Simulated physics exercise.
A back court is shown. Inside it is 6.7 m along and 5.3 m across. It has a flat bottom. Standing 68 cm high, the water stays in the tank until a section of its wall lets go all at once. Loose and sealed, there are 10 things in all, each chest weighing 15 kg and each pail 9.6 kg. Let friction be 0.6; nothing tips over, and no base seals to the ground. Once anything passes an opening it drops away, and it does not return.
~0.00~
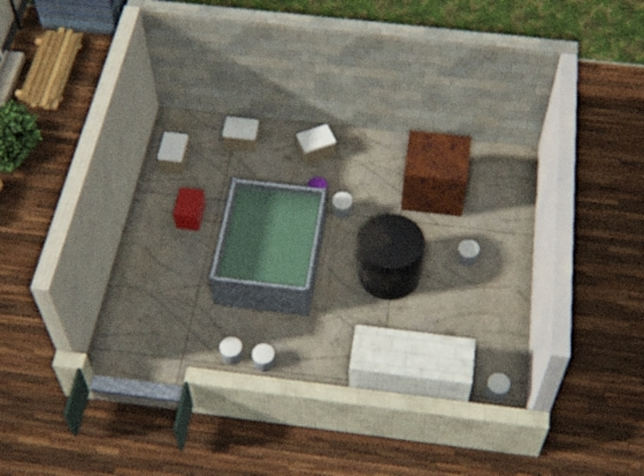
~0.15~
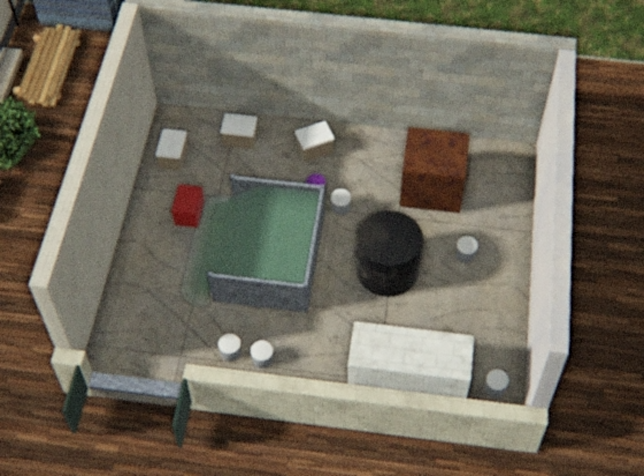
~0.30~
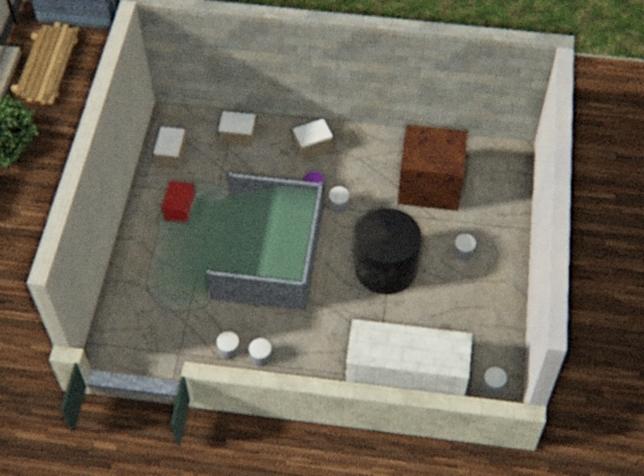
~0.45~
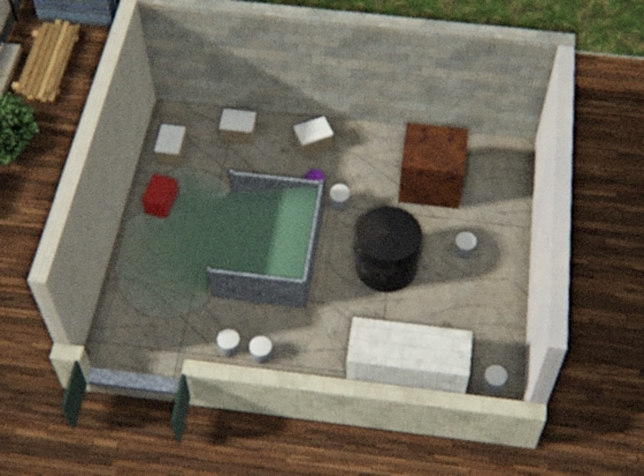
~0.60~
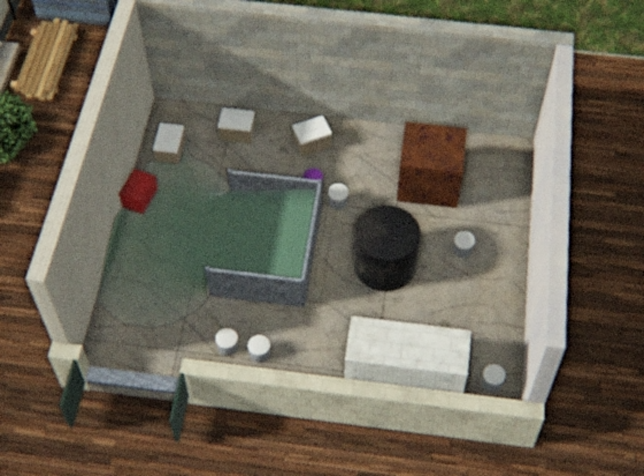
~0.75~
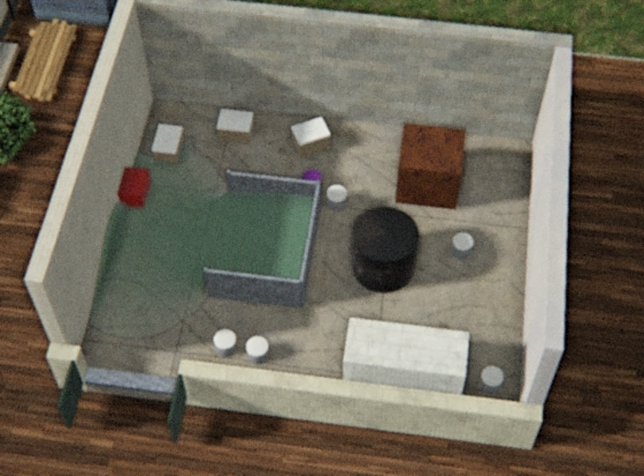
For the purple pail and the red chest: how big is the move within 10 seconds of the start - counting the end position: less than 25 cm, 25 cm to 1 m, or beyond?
Chances are the purple pail won't really stir; chances are the red chest gets dragged off a good way.
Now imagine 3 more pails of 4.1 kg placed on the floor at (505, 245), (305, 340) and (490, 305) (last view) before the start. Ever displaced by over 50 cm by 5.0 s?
First within, then within, then within.
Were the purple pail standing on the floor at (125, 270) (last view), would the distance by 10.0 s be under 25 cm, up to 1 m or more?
From that spot, it is pushed far off.
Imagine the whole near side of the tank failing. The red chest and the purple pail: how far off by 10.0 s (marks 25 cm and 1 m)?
In that situation the red chest stays about where it was, while the purple pail stays about where it was.
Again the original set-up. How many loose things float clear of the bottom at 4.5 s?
Answer: 3.
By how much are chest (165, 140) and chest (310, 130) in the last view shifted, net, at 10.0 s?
In that order: 500 cm, 200 cm.
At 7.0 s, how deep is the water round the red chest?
Close to 5 centimetres.
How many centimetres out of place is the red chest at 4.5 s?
Around 100 centimetres.
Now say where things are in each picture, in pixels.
In the first frame, the purple pail at (317, 185), on the bottom; the red chest at (189, 202), on the bottom; water covers 2.6 m2; 0 of 10 have shifted.
In the second frame, the purple pail at (316, 182), on the bottom; the red chest at (187, 199), on the bottom; 3.6 m2 under water; 0 of 10 have shifted.
In the third frame, the purple pail at (314, 180), on the bottom; the red chest at (178, 196), on the bottom, 12 cm from its start; 4.7 m2 under water; 1 of 10 have shifted.
In the fourth frame, the purple pail at (315, 177) rests on the ground; the red chest at (159, 190), on the bottom, 45 cm from its start; 6.3 m2 under water; 1 of 10 have shifted.
In the fifth frame, the purple pail at (313, 176) rests on the ground; the red chest at (137, 185) rests on the ground, 80 cm from its start; 7.4 m2 under water; 1 of 10 have shifted.
In the sixth frame, the purple pail at (312, 178), on the bottom; the red chest at (133, 181), on the bottom, 86 cm from its start; 8.1 m2 under water; 1 of 10 have shifted.
After 2.0 s the purple pail is near (312, 178), 0.0 m from its start, aground; the red chest is near (160, 111), 1.7 m from its start, afloat; 0 of 10 are out; 2 afloat.
After 4.5 s the purple pail is near (313, 181), 0.1 m from its start, aground; the red chest is near (204, 146), 1.0 m from its start, afloat; 0 of 10 are out; 3 afloat.
After 7.0 s the purple pail is near (313, 181), 0.1 m from its start, aground; the red chest is near (263, 162), 1.4 m from its start, aground; 0 of 10 are out; 1 afloat.
After 10.0 s the purple pail is near (313, 181), 0.1 m from its start, aground; the red chest is near (263, 162), 1.4 m from its start, aground; 0 of 10 are out; 0 afloat.
